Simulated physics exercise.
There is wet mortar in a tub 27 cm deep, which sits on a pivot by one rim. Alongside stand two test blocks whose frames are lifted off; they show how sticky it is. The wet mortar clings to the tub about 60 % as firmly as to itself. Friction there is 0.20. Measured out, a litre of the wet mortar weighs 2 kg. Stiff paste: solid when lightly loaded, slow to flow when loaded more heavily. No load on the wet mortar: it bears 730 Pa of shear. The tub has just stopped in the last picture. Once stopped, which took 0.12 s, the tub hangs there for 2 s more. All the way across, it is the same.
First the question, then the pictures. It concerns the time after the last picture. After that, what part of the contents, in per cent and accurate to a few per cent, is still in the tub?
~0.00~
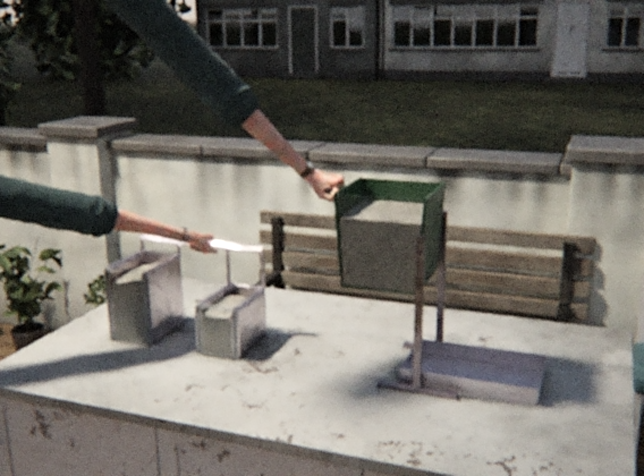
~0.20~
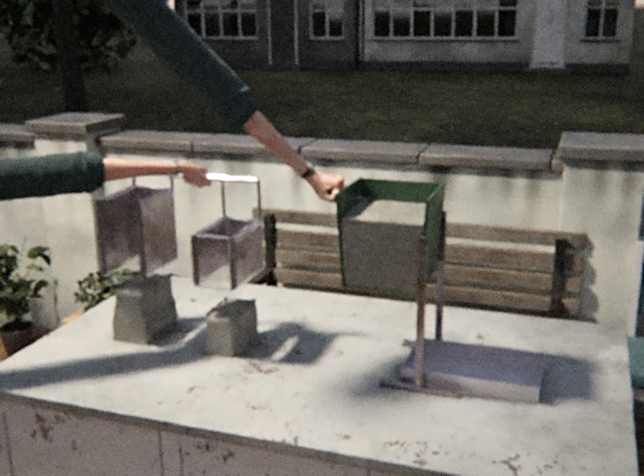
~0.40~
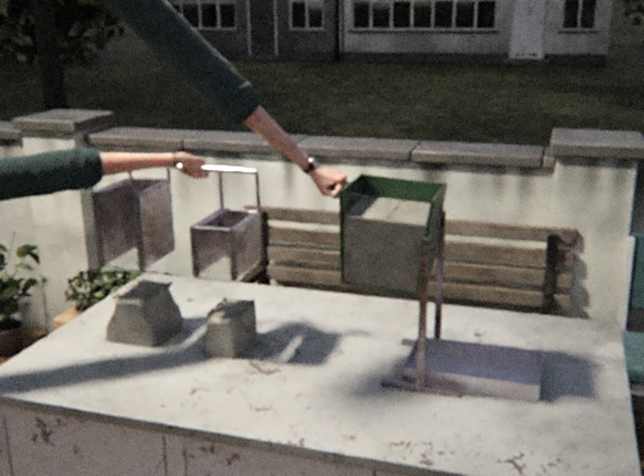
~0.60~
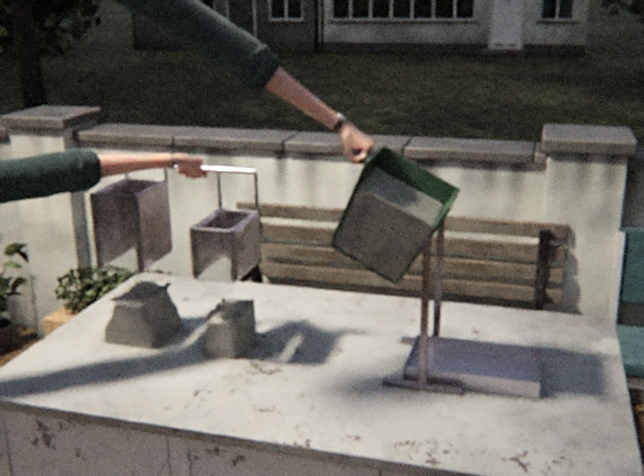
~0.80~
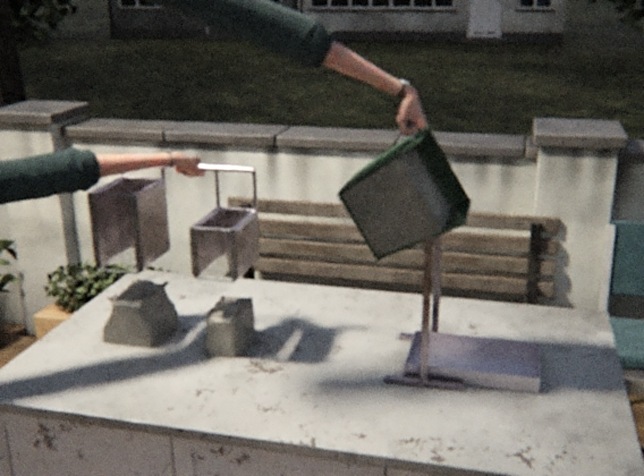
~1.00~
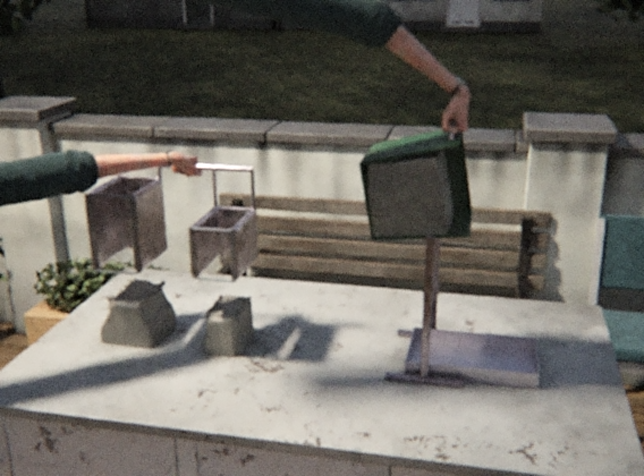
The part still in the tub is near 100 out of 100.
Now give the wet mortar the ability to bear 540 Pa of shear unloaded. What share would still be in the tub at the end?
Roughly 80 per cent.
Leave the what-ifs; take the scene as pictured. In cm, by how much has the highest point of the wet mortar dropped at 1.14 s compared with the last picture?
About 3 cm.
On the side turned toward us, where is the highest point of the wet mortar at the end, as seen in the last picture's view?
About (388, 170).
After 1.14 s, the tub is at 80 degrees and holds 100 %.
After 1.31 s, the tub is at 80 degrees and holds 100 %.
After 1.48 s, the tub is at 80 degrees and holds 100 %.
After 1.65 s, the tub is at 80 degrees and holds 100 %.
After 3.00 s, the tub is at 80 degrees and holds 100 %.
